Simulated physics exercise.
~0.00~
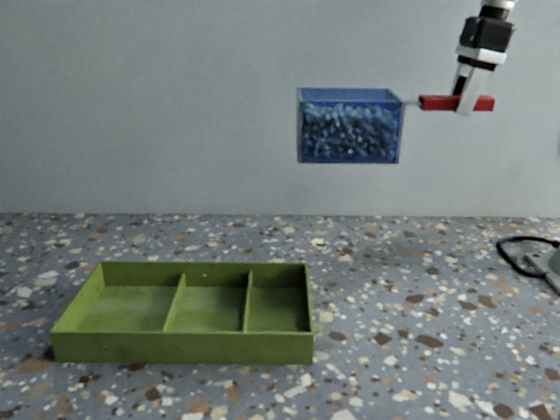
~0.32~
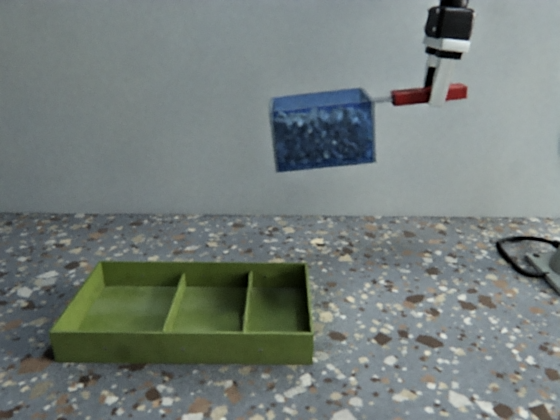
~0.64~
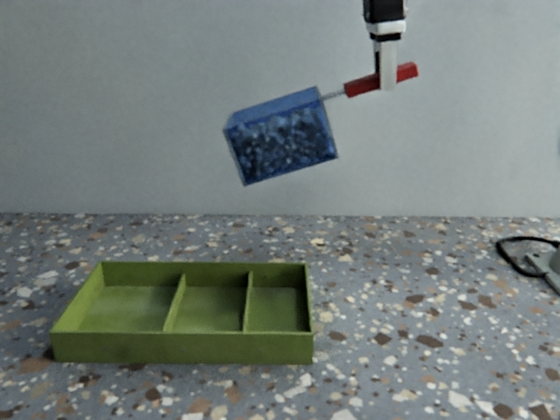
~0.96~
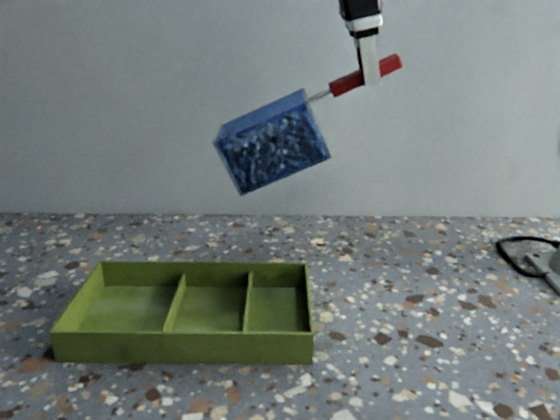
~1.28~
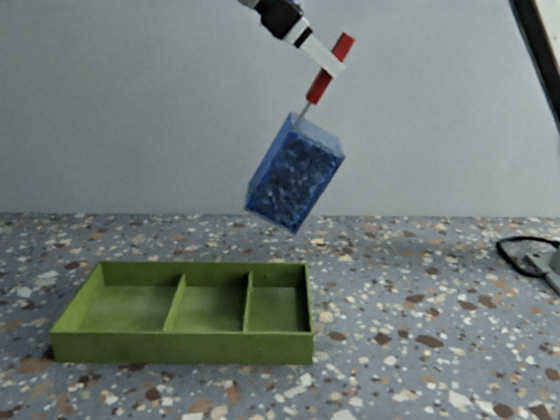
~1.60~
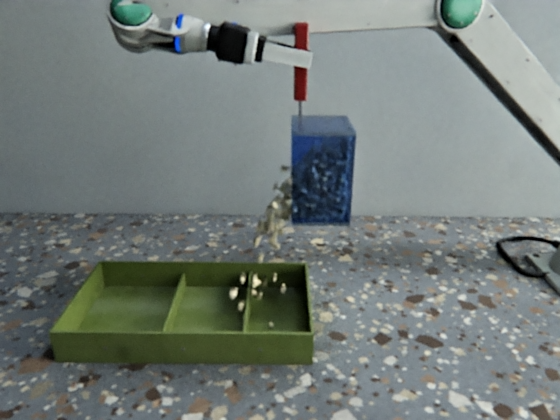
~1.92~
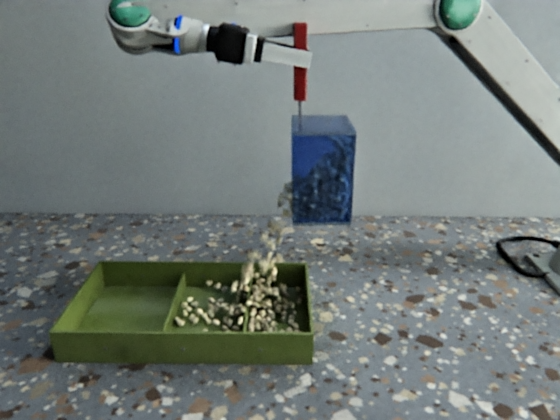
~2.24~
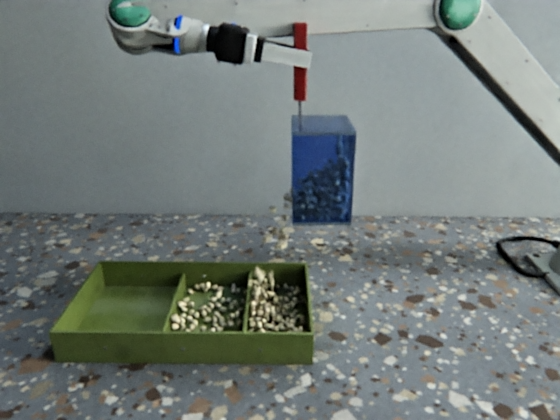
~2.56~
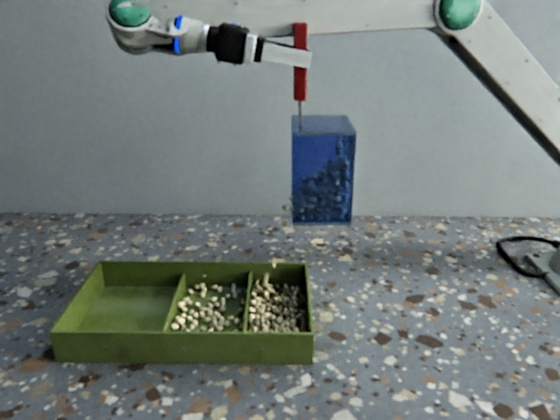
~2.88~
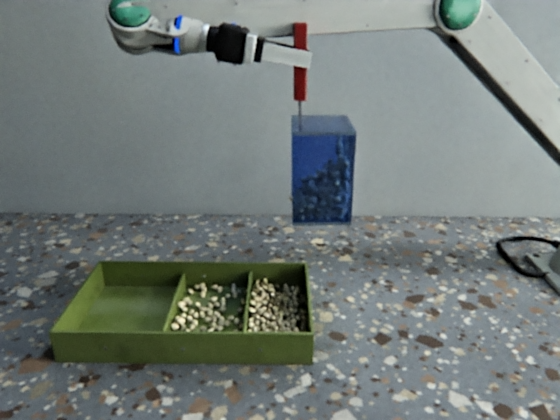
A robot arm tips a blue box, pouring some beans into two green tray compartments.
